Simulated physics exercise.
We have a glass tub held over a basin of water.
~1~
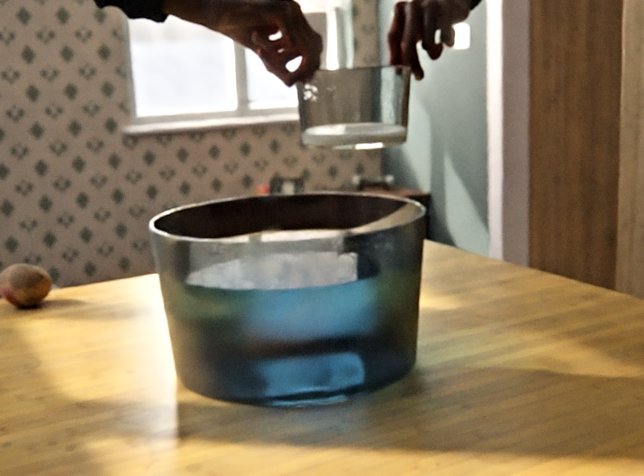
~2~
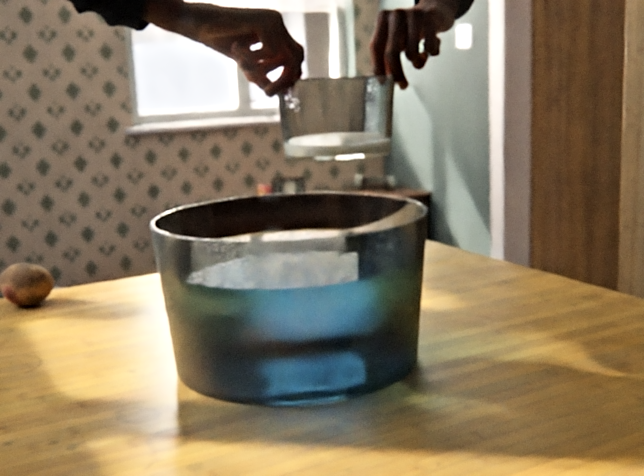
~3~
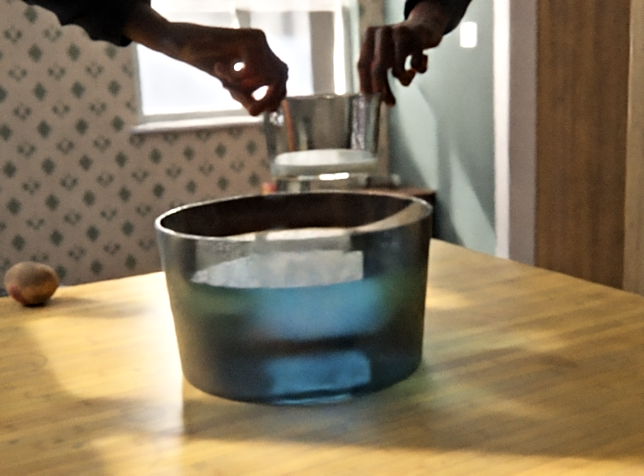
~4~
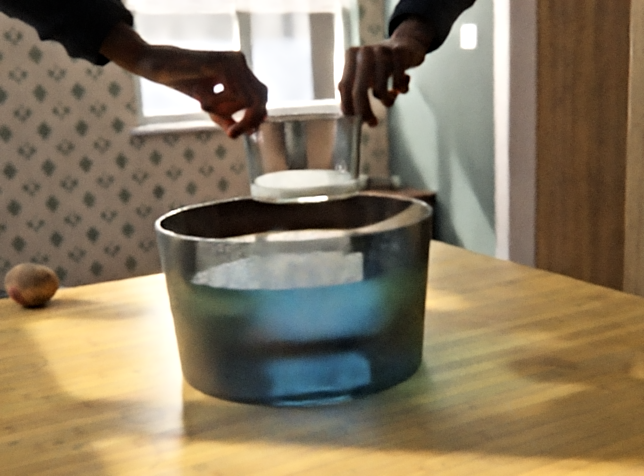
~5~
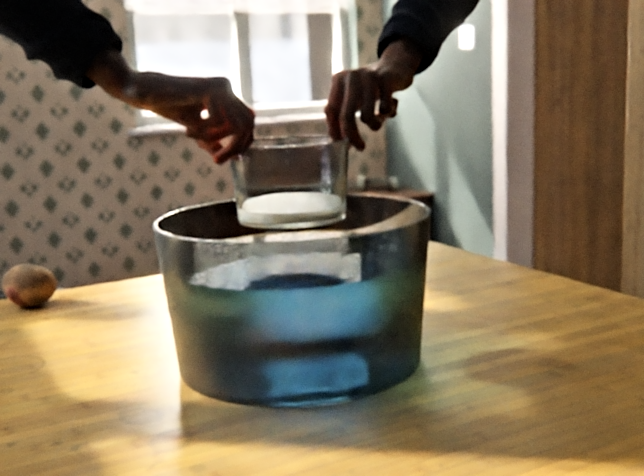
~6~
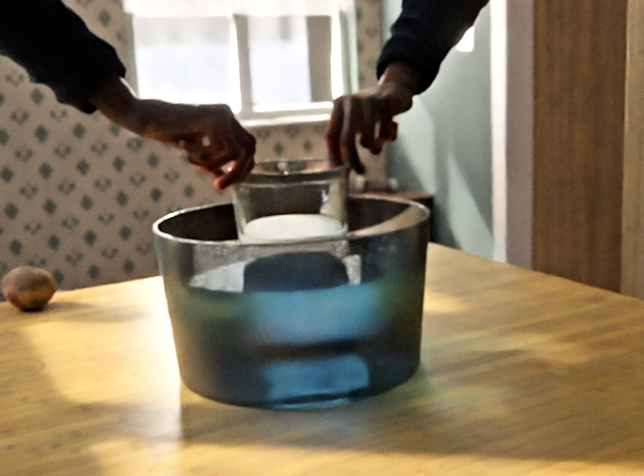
On a sunlit wooden table near a window, two hands held a nearly empty glass tub above a larger basin of water, then lowered it steadily, drifting left, until it was just over the surface.
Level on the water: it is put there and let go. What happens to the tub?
The tub rides on the surface.
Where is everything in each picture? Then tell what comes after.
The first picture shows tub (353, 104) nearly empty; above the basin.
The second picture shows tub nearly empty, surface at (337, 140); coming down.
The third picture shows tub (322, 132) nearly empty; lower.
The fourth picture shows tub nearly empty, surface at (305, 180); lower still.
The fifth picture shows tub (290, 178) nearly empty; close to the surface.
The sixth picture shows tub nearly empty, surface at (293, 228); just over the surface.
Soon after, the tub dips into the water.
Later, it bobs and steadies.
In the end, the tub floats with about half of its side showing.
